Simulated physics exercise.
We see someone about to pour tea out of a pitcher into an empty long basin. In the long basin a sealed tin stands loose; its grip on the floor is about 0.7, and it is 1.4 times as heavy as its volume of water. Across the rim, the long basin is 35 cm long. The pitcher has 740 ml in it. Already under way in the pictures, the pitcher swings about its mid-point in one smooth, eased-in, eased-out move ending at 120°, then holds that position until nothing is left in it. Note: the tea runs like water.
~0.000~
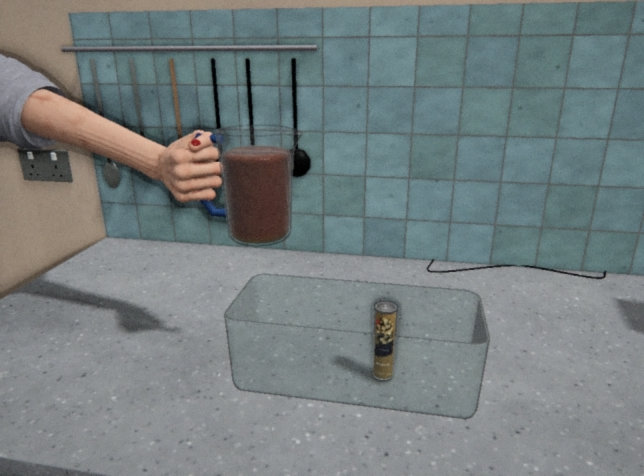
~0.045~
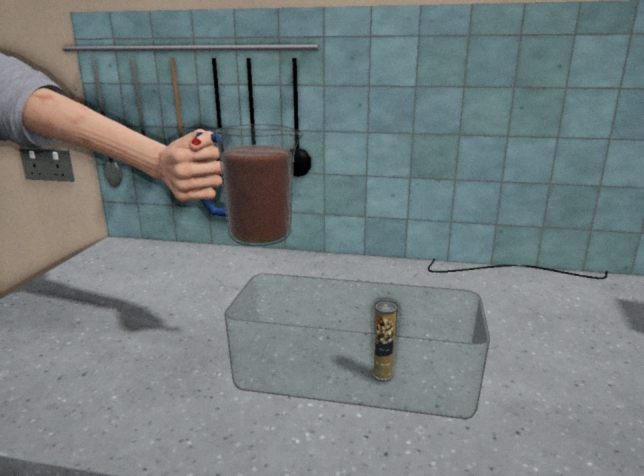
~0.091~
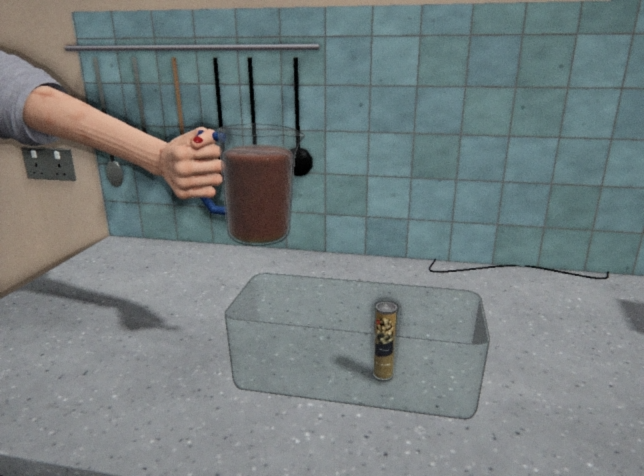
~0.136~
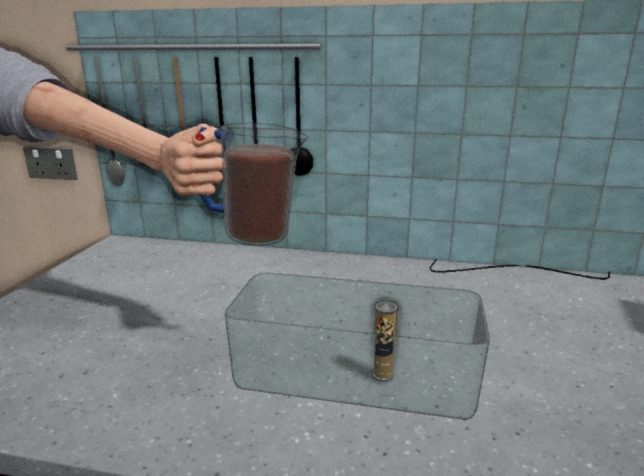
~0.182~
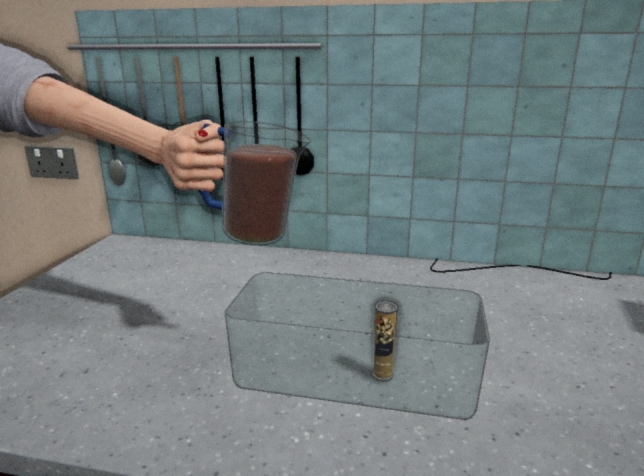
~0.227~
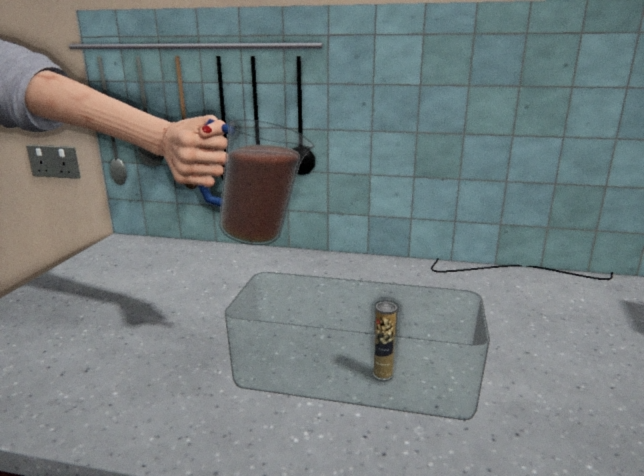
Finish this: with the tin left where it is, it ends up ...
It ends up knocked over.
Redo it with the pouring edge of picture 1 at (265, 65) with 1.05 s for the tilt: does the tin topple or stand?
Result: Tin upright.
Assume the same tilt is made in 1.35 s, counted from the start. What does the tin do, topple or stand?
With that tilt, the tin tips.
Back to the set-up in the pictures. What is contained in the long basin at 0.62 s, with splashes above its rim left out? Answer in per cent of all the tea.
2 %, more or less.
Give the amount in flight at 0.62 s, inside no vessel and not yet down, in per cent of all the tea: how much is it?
Close to 16 per cent, I'd say.
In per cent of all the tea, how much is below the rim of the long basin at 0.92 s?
Some 54 percent of the total.
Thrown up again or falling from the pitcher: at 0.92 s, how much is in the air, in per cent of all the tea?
In-air share: About 24 %.
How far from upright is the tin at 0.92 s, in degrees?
Tilt: Around 5 degrees.
Then, 0.62 s in, the tilt is 78° and 83 per cent is still to pour; the tin stands where it began.
Then, 0.92 s in, the tilt is 115° and 21 per cent is still to pour; the tin leans 4°.
Then, 1.22 s in, the tilt is 120° and 0 per cent is still to pour; the tin leans 55°.
Then, 1.55 s in, the tilt is 120° and 0 per cent is still to pour; the tin lies on its side.
Finally, the tin lies on its side.
